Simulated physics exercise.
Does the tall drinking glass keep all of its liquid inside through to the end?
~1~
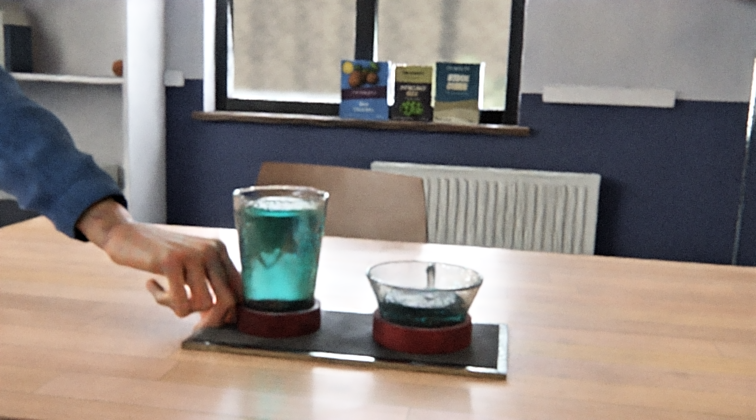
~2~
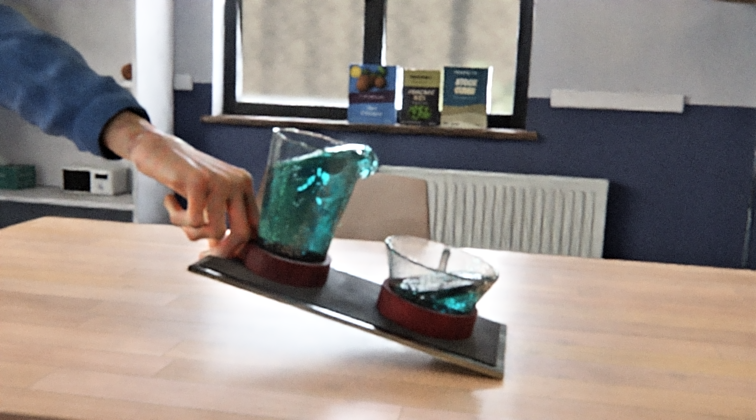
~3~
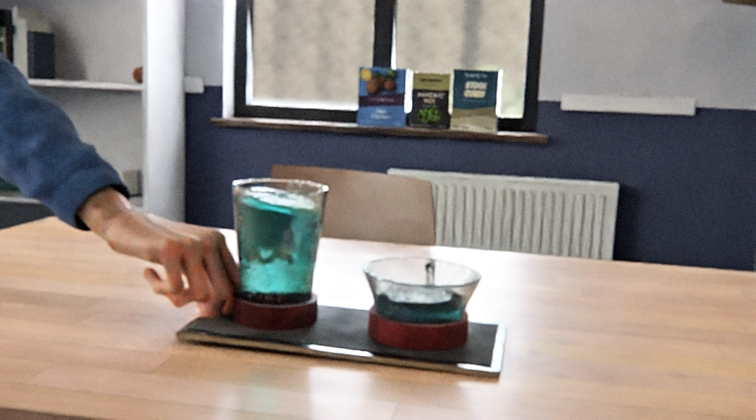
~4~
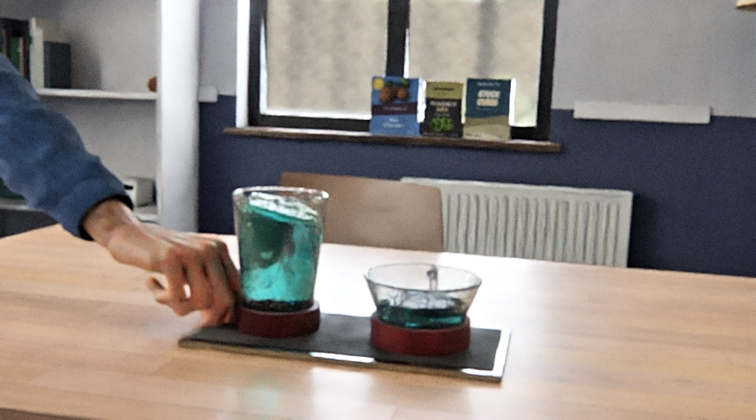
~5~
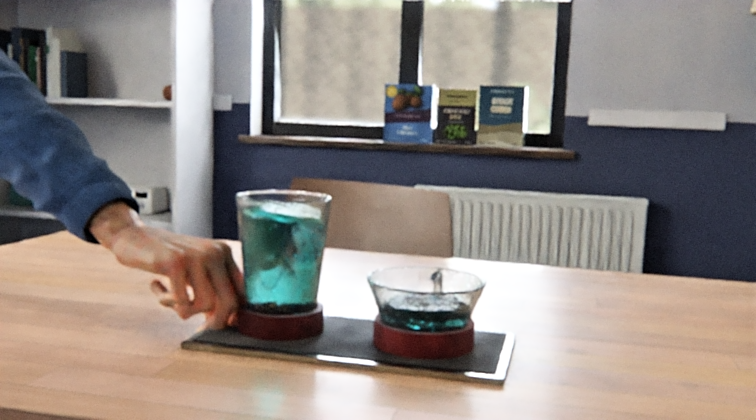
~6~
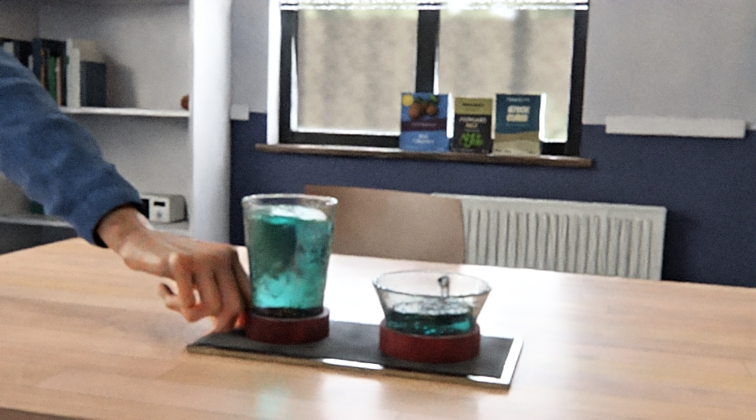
No, it loses some. When the hand lifts the left end of the tray, liquid surges over the right rim of the tall glass.
